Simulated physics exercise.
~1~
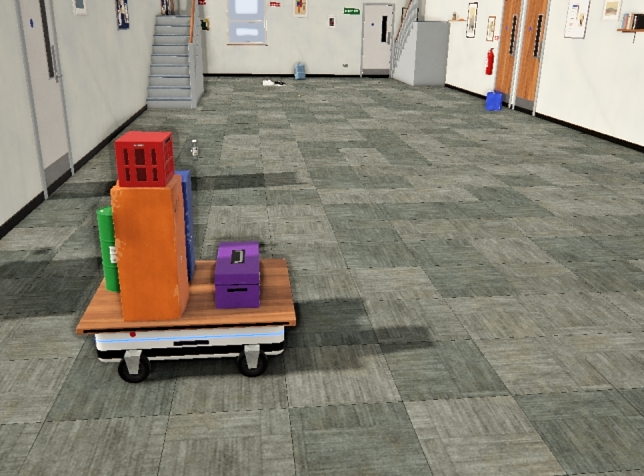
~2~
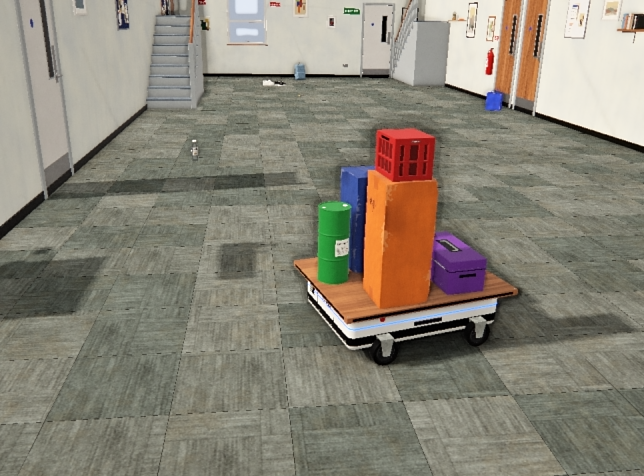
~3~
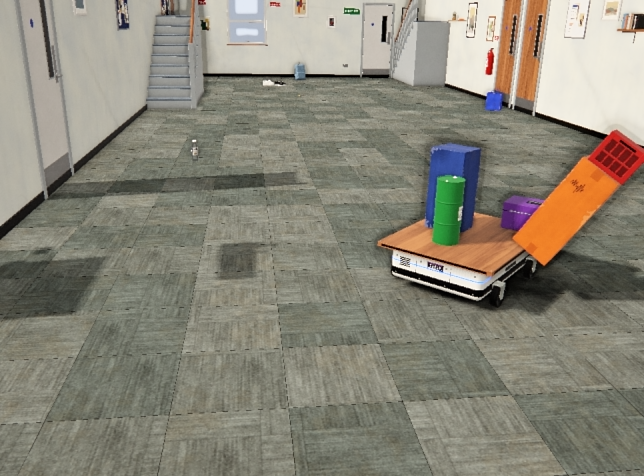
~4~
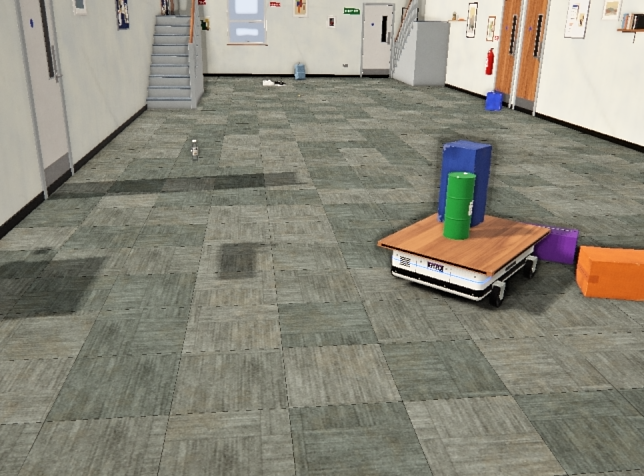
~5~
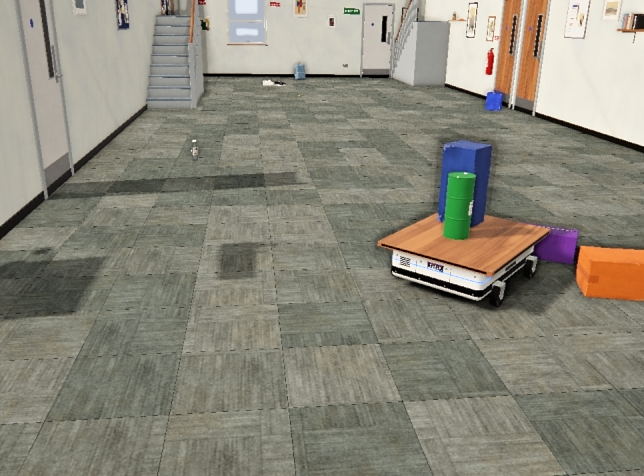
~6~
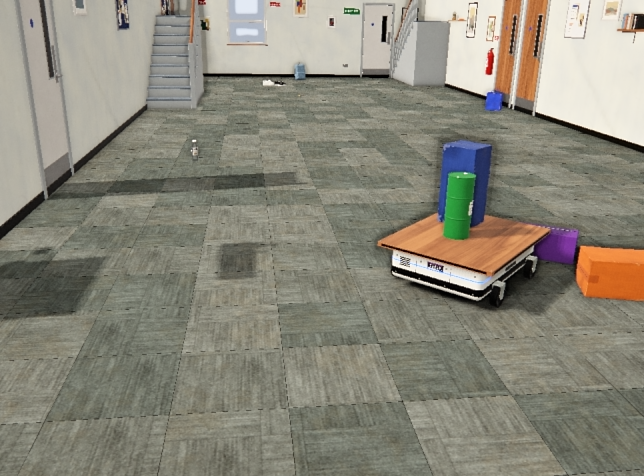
A low wheeled cart with a wooden deck rolls across a grey carpet-tiled hall, seen from a raised, still viewpoint, with stairs and doors beyond. It carries a tall orange box with a red crate on top, a green canister and a blue box behind, and a purple toolbox at the right. The cart travels right and turns away, and the orange box tips off the right side with the red crate. The purple toolbox goes over that edge too. The cart stops with the canister and blue box upright on deck, the orange box and toolbox lying on the floor, and the crate out of sight.
